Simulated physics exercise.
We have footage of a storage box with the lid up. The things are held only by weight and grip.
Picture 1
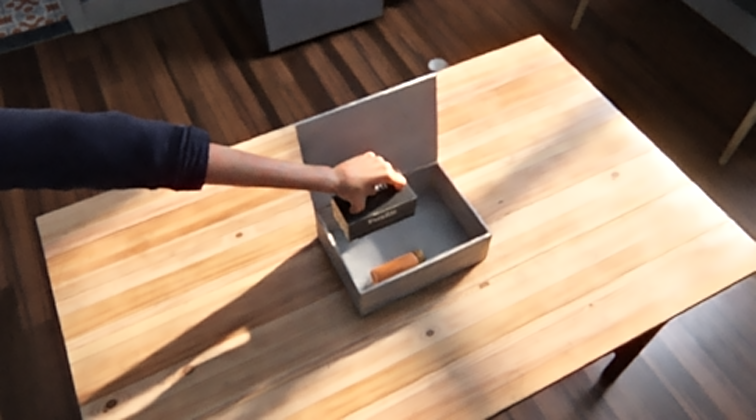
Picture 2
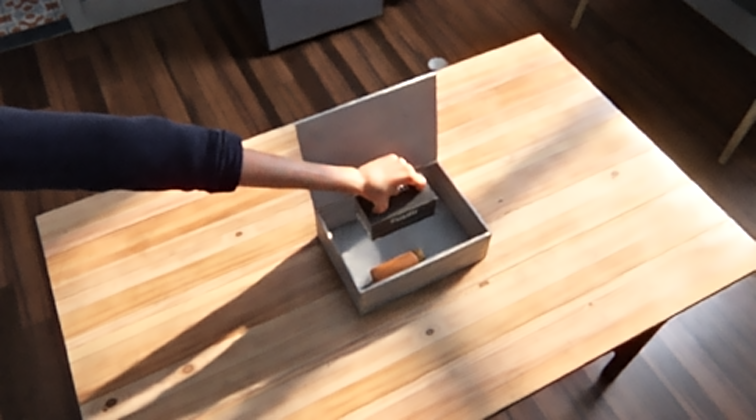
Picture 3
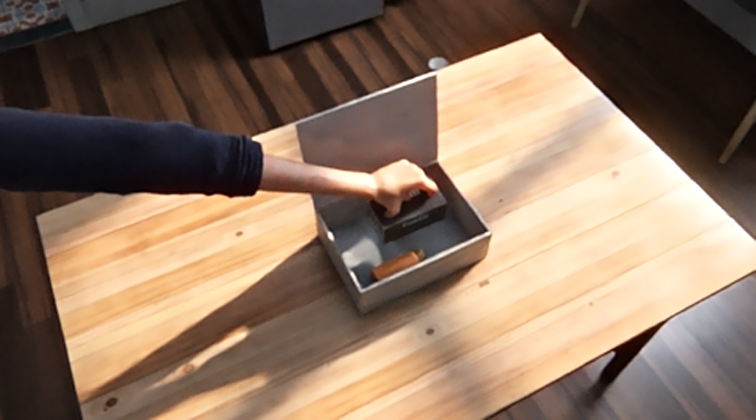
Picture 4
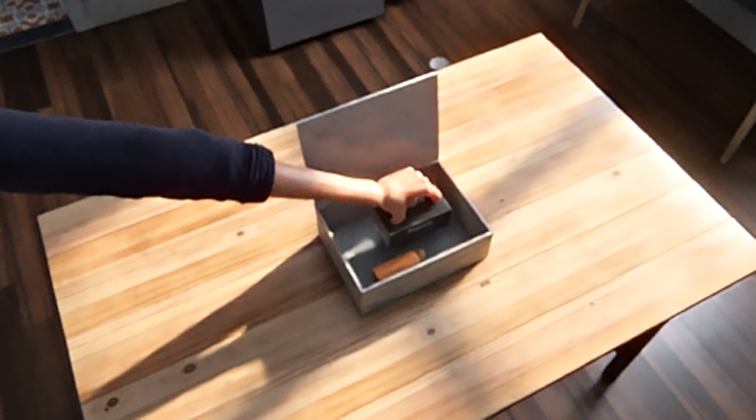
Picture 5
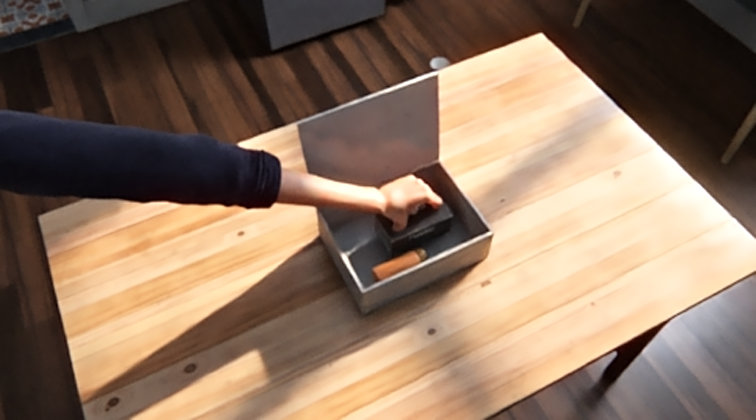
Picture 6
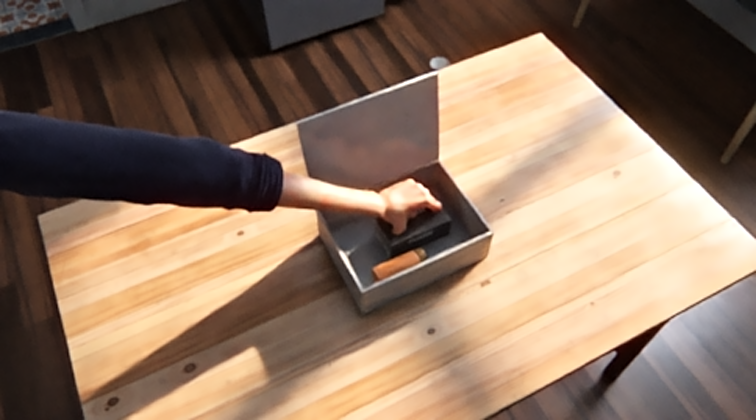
In the video, a hand holding a black carton above an open gray storage box on a wooden table moves slightly right and lowers the carton inside, beside an orange shaker, keeping its hand on top.
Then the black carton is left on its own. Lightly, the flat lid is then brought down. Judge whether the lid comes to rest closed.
It does.
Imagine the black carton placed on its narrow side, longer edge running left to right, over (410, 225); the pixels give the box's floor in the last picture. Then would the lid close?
Then it comes fully down.
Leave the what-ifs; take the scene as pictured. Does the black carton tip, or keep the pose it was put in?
The black carton stays as it was set.
Then, 1.20 s past the last view, lid starting down.
Then, 1.60 s past the last view, lid 57° above the rim.
Then, 1.80 s past the last view, lid 38° above the rim.
Then, 2.10 s past the last view, lid 3° above the rim.
Finally, lid shut; both still in place. Final places as the last picture's camera would see them, black carton near (412, 227).
